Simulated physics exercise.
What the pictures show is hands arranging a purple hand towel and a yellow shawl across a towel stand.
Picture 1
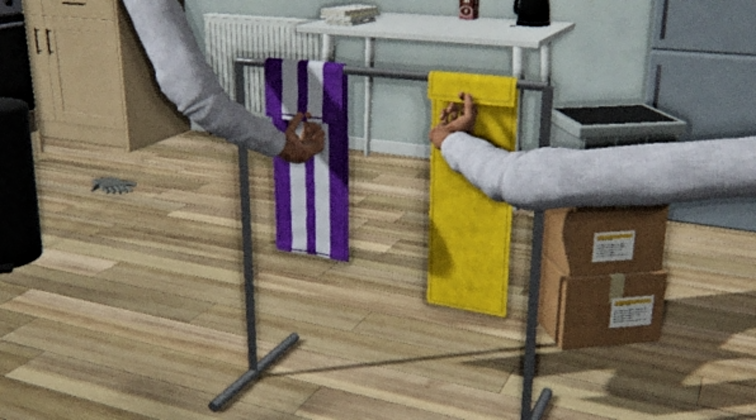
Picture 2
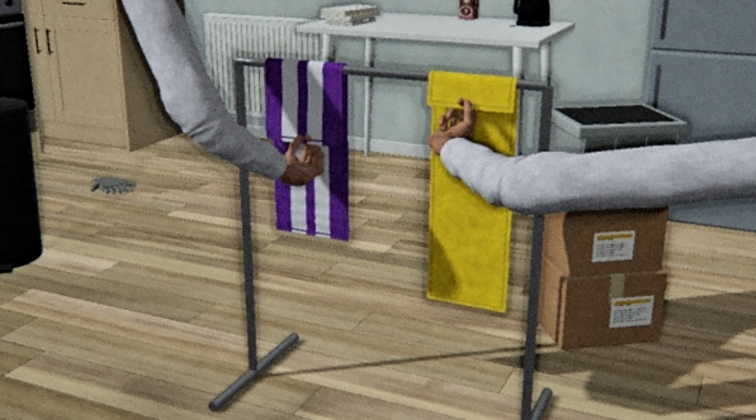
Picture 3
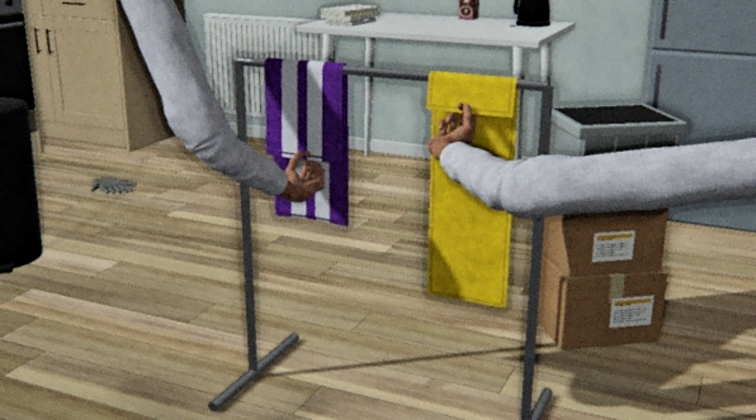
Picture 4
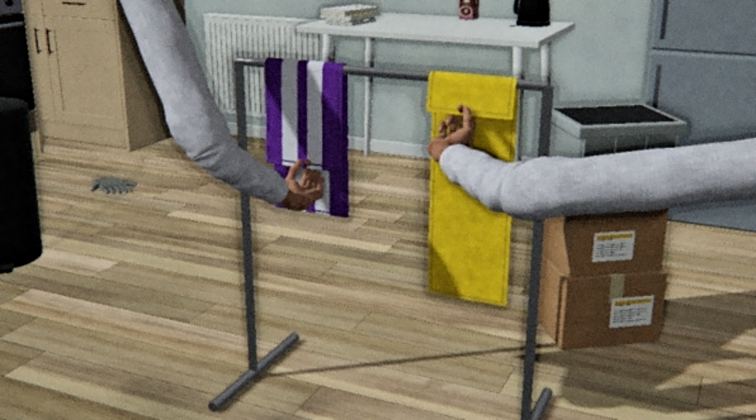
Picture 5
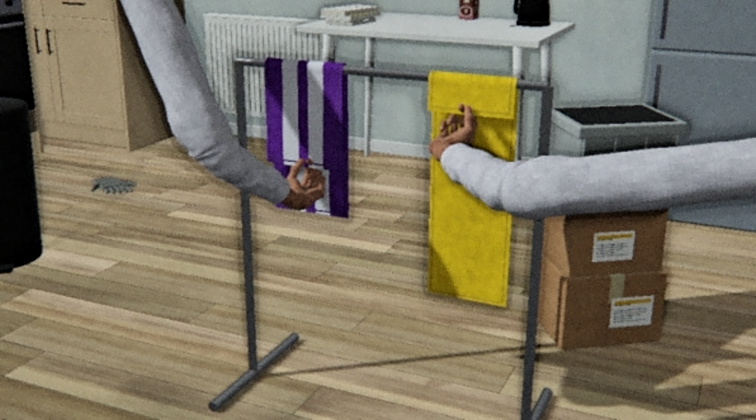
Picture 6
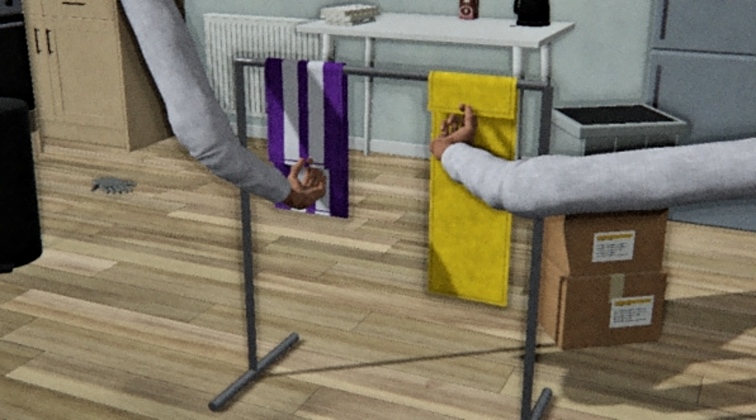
In a room with wooden flooring, hands on a rail pull a purple striped cloth's front lower while shifting a yellow cloth slightly.
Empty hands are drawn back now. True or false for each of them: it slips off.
Purple hand towel: False; yellow shawl: True.
Then, 0.44 s past the final frame, hand towel unmoved; shawl clear of the rail and dropping near (467, 305).
Then, 0.76 s past the final frame, hand towel unmoved; shawl in a heap on the floor.
When it is over, hand towel unmoved; shawl in a heap on the floor. The purple hand towel keeps its place and the yellow shawl slides off.
